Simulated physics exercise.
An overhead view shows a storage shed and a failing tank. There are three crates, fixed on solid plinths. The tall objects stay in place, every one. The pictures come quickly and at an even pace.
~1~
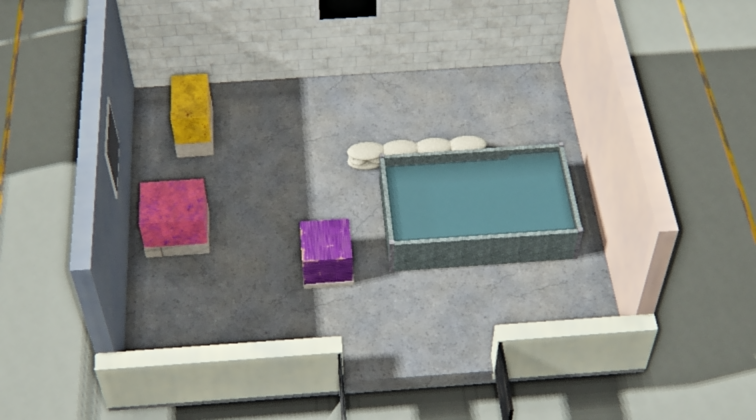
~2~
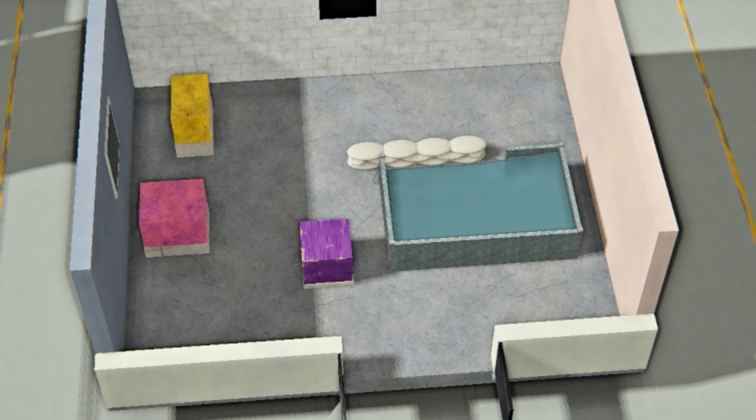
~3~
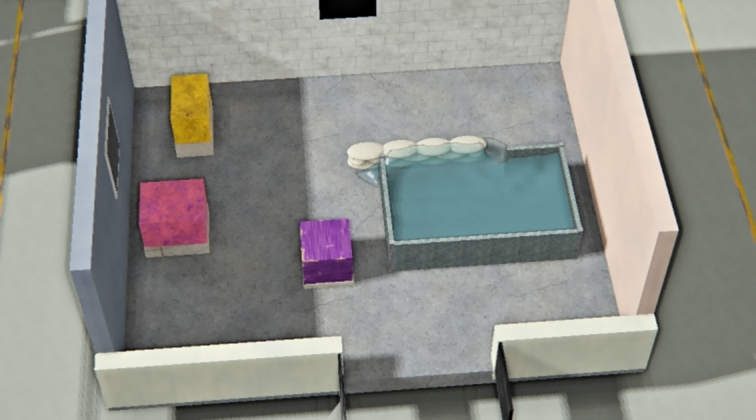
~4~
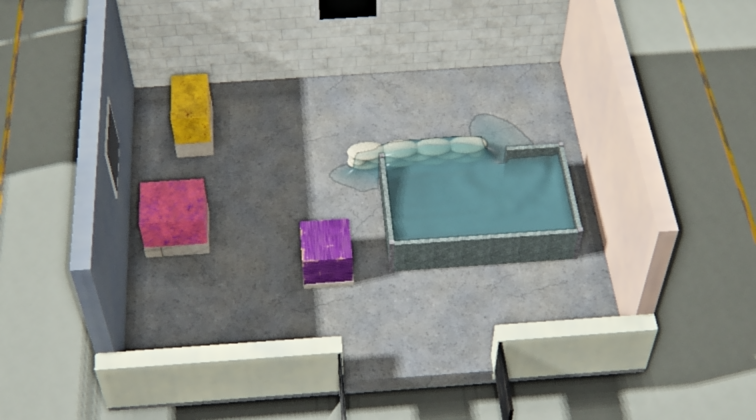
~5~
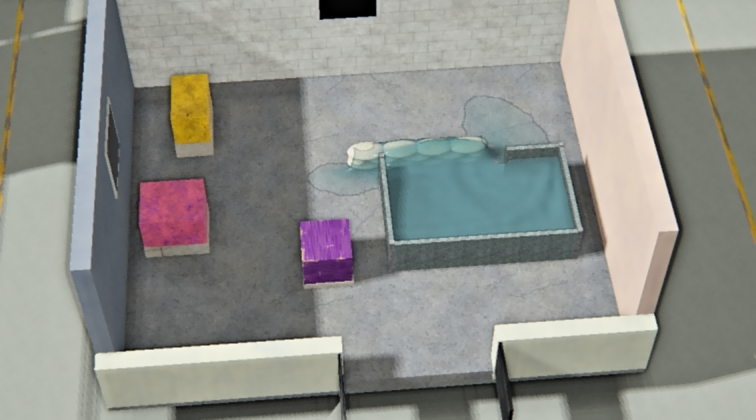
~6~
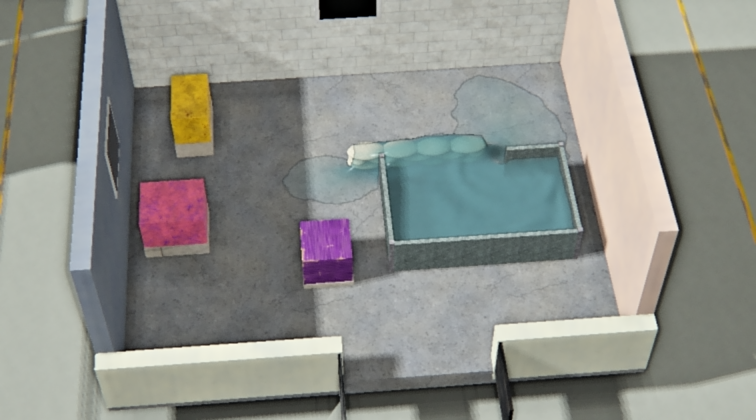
Water escapes from a grey-rimmed tank on the right side of a storage shed, a roofless room with a grey floor seen from above by a still camera. A yellow crate and a pink crate stand at left, a purple one near the middle, and pale rounded sacks line the tank's far side. The far rim opens, and clear water spreads past the sacks in two widening puddles, leftward and toward the back wall.
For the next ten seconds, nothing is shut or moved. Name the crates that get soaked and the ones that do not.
The purple crate does not get soaked; the pink crate does not get soaked; the yellow crate does not get soaked.
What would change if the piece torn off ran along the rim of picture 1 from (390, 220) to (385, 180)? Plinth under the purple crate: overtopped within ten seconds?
Looking at it, the purple crate gets overtopped.
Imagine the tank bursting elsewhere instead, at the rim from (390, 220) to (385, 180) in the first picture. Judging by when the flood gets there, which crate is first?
The crate marked purple comes first.
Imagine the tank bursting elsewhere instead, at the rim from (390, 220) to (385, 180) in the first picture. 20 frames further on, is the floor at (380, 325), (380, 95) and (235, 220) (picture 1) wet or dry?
One by one, they turn out drenched, not soaked and drenched.
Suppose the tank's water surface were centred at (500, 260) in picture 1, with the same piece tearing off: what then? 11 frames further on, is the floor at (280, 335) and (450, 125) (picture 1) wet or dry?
Untouched, then submerged.
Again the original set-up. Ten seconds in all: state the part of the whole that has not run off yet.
That works out to about 100 per cent.
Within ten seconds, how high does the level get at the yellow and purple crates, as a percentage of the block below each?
The first comes to 40 per cent and the second to 70 per cent.
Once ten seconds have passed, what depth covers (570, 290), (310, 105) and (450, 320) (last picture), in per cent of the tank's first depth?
I'd say close to 2, 6 and 4 percent.
A moment on, water covers 35 % of the floor; the purple crate water round its plinth, the pink crate water round its plinth, the yellow crate not reached.
Next, water covers 45 % of the floor; the purple crate water round its plinth, the pink crate water round its plinth, the yellow crate water round its plinth.
Then, water covers 55 % of the floor; the purple crate water round its plinth, the pink crate water round its plinth, the yellow crate water round its plinth.
Later, water covers 75 % of the floor; the purple crate water round its plinth, the pink crate water round its plinth, the yellow crate water round its plinth.
In the end, water covers 90 % of the floor; the purple crate stayed above the water, the pink crate stayed above the water, the yellow crate stayed above the water.
